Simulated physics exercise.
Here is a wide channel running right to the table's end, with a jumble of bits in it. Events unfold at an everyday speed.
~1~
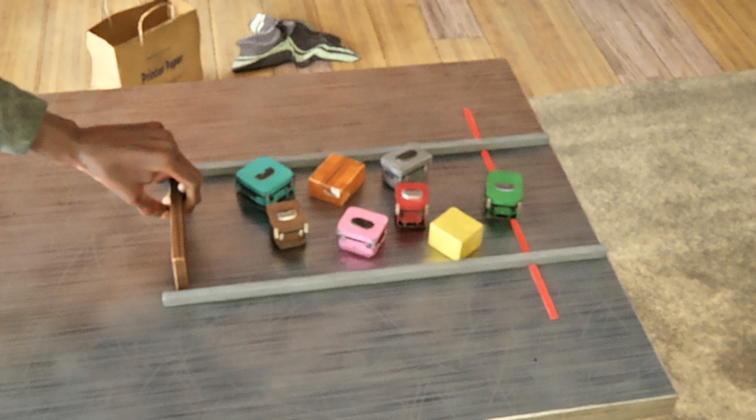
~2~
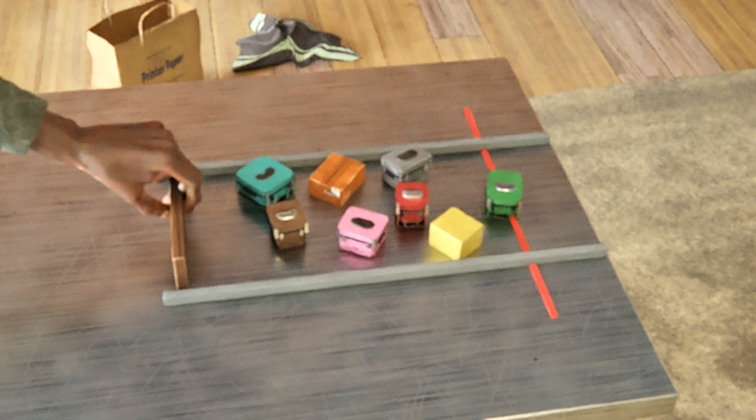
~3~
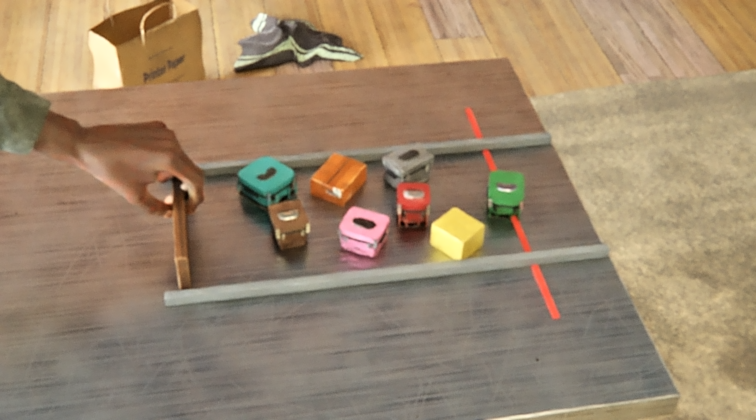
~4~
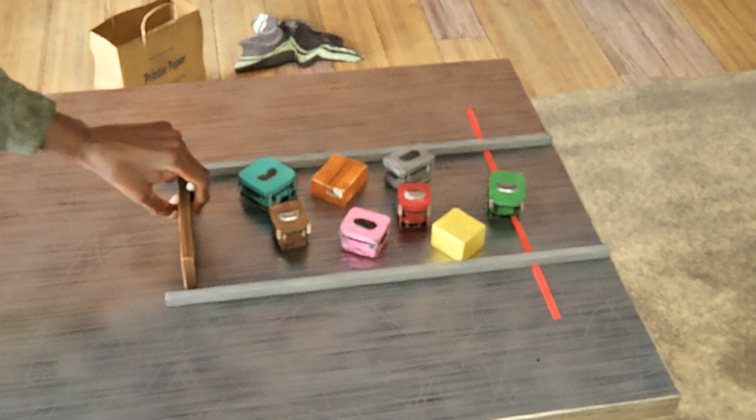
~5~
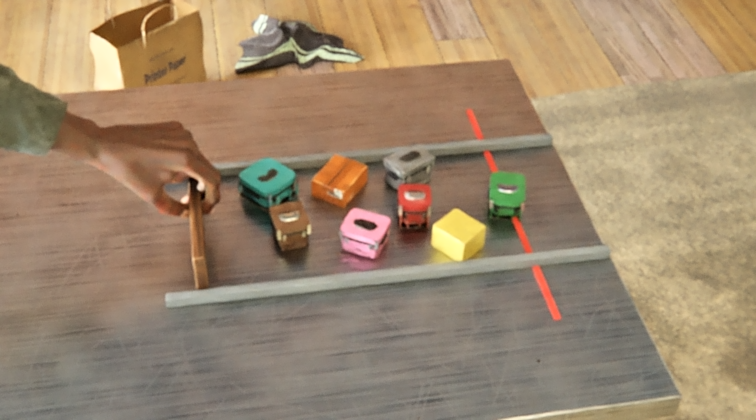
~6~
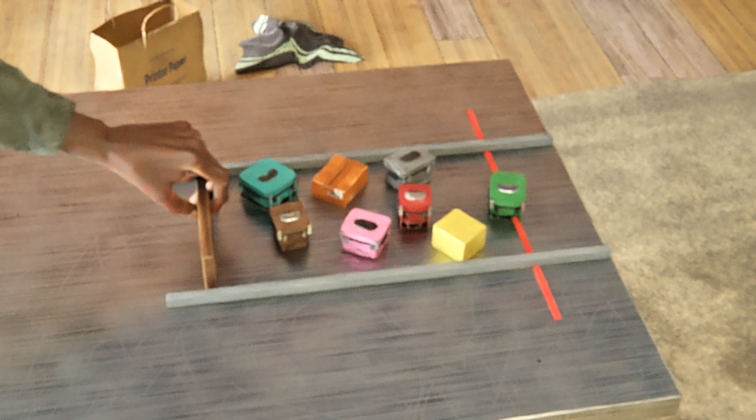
A hand at the left holds an upright wooden board between two grey rails on a dark wooden tabletop, seen from above at an angle, with a paper bag and dark cloth on the floorboards behind. Between the rails sit turquoise, brown, pink, grey, red and green cases, an orange-brown block and a yellow block, near red tape. The hand slides the board slowly rightward, while the objects barely shift in view.
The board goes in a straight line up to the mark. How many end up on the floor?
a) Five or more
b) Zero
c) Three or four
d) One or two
The answer is d.
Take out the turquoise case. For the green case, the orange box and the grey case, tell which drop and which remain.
Outcome - green case falling, orange box staying, grey case staying.
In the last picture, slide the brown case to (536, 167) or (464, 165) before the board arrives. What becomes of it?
Try one: It ends up off. Try two: It ends up off.
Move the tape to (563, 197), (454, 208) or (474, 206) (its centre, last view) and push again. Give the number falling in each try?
Per try in turn: 6, 0, 0.
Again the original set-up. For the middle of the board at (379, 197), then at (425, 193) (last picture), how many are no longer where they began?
First 6 and then 8.
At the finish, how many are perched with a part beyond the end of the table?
The count is 1.
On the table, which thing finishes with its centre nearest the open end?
Answer: The orange box.
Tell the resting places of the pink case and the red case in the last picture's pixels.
(545, 234) and (557, 192), approximately.
Soon after, none off yet; green case at rest near (507, 197); yellow block at rest near (459, 236); grey case at rest near (410, 169).
After that, none off yet; green case moving near (511, 198); yellow block displaced about its own width near (485, 232); grey case displaced well along near (509, 161).
In the end, the number that fall off is one or two; gone, grey case and green case.
